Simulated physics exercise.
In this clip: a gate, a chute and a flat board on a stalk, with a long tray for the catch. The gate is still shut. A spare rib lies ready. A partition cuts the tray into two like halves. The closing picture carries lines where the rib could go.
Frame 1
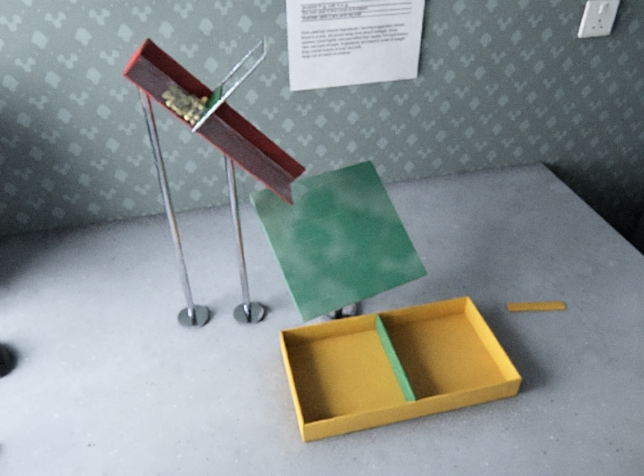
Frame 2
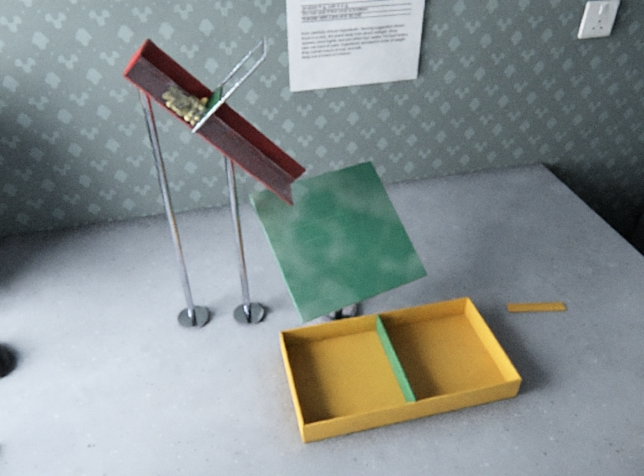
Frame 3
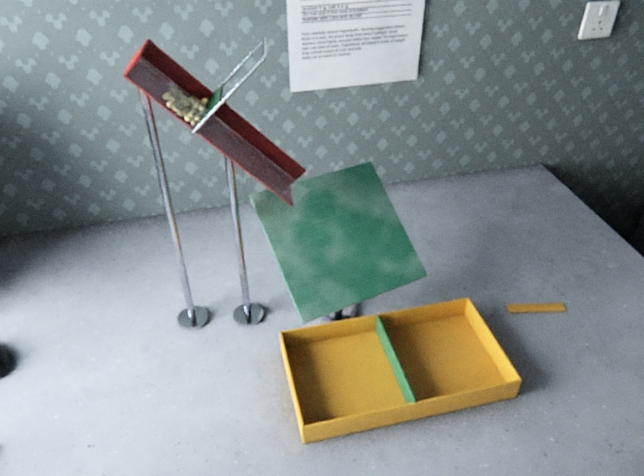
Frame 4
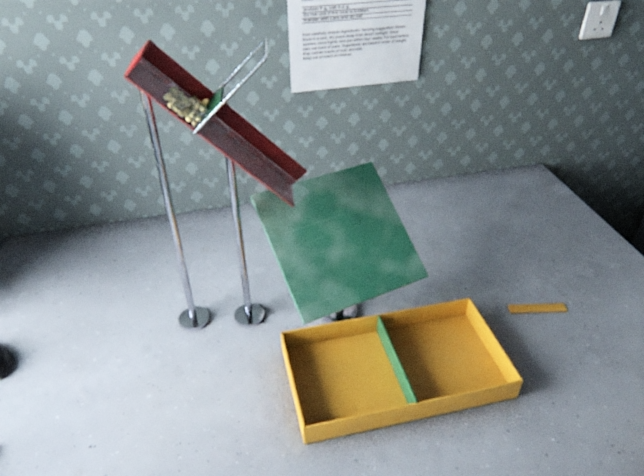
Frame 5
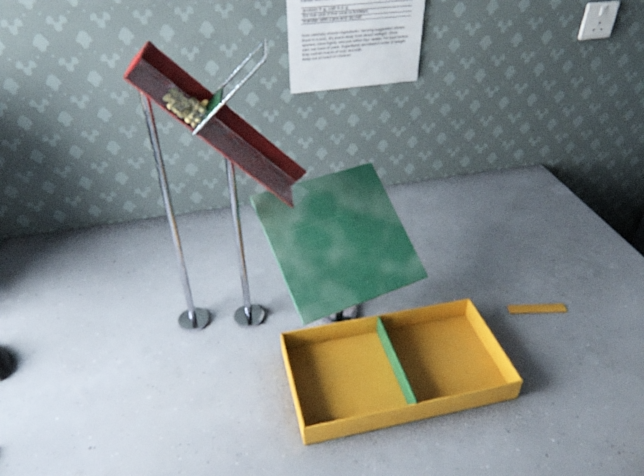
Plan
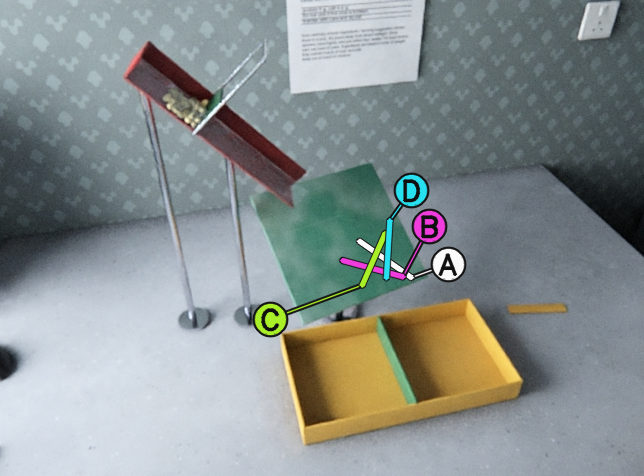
A grey tabletop against a patterned grey-green wall, with a printed sheet and a socket on it, is seen from above and in front. At upper left a sloping red chute on two metal legs holds pale beans behind a shut gate, with a tilted green board, a divided yellow tray and a loose yellow strip to the right. Nothing visibly moves, and the view stays practically still.
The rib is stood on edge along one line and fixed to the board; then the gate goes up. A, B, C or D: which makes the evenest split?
Choose D.
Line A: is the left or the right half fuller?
The right half.
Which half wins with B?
The right half.
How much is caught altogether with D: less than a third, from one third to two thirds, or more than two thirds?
More than two thirds.
On the marked copy, line A from (359, 241) to (411, 277); line B from (342, 260) to (403, 276); line C from (385, 233) to (362, 285); line D from (389, 220) to (386, 277).
For line A, of what is caught, about a tenth in the left half, almost all in the right.
For line B, of what is caught, about a tenth in the left half, almost all in the right.
For line C, of what is caught, the larger part in the left half, about a tenth in the right.
For line D, of what is caught, roughly two thirds in the left half, roughly a third in the right.
